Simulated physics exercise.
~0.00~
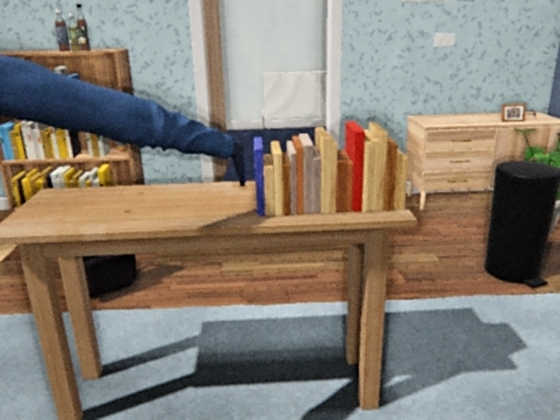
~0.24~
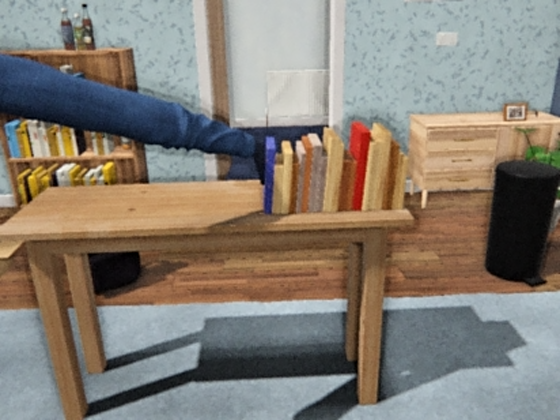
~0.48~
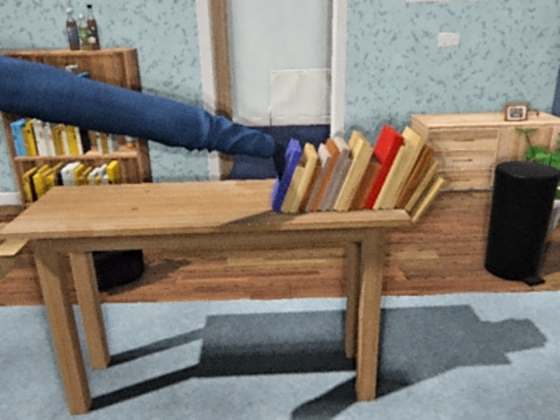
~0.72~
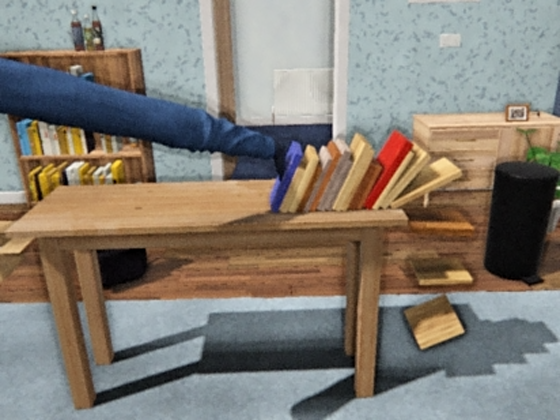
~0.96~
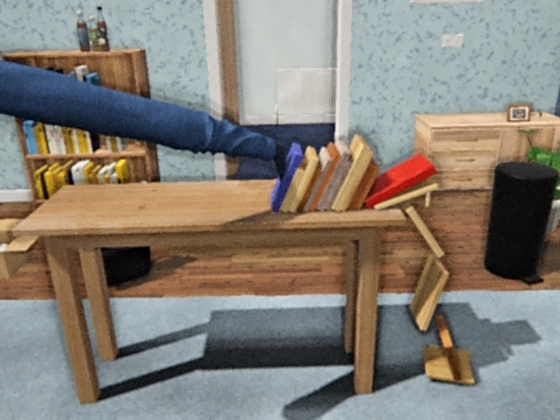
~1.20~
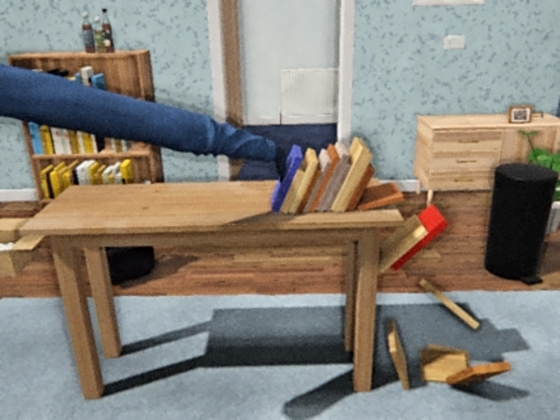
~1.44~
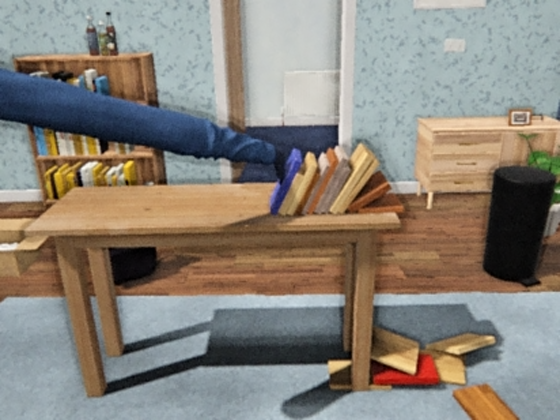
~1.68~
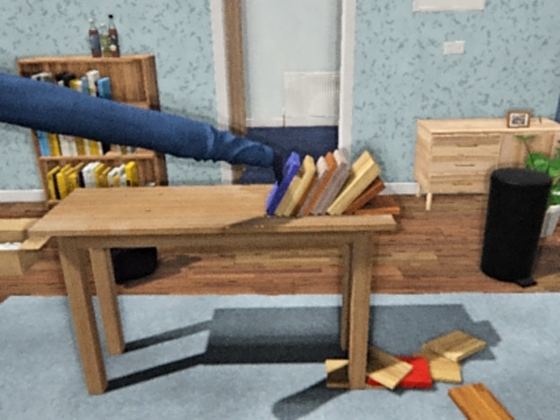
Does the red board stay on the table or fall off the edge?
The red board falls off the edge. It tips over the right end of the table and ends up lying on the floor among other fallen boards.
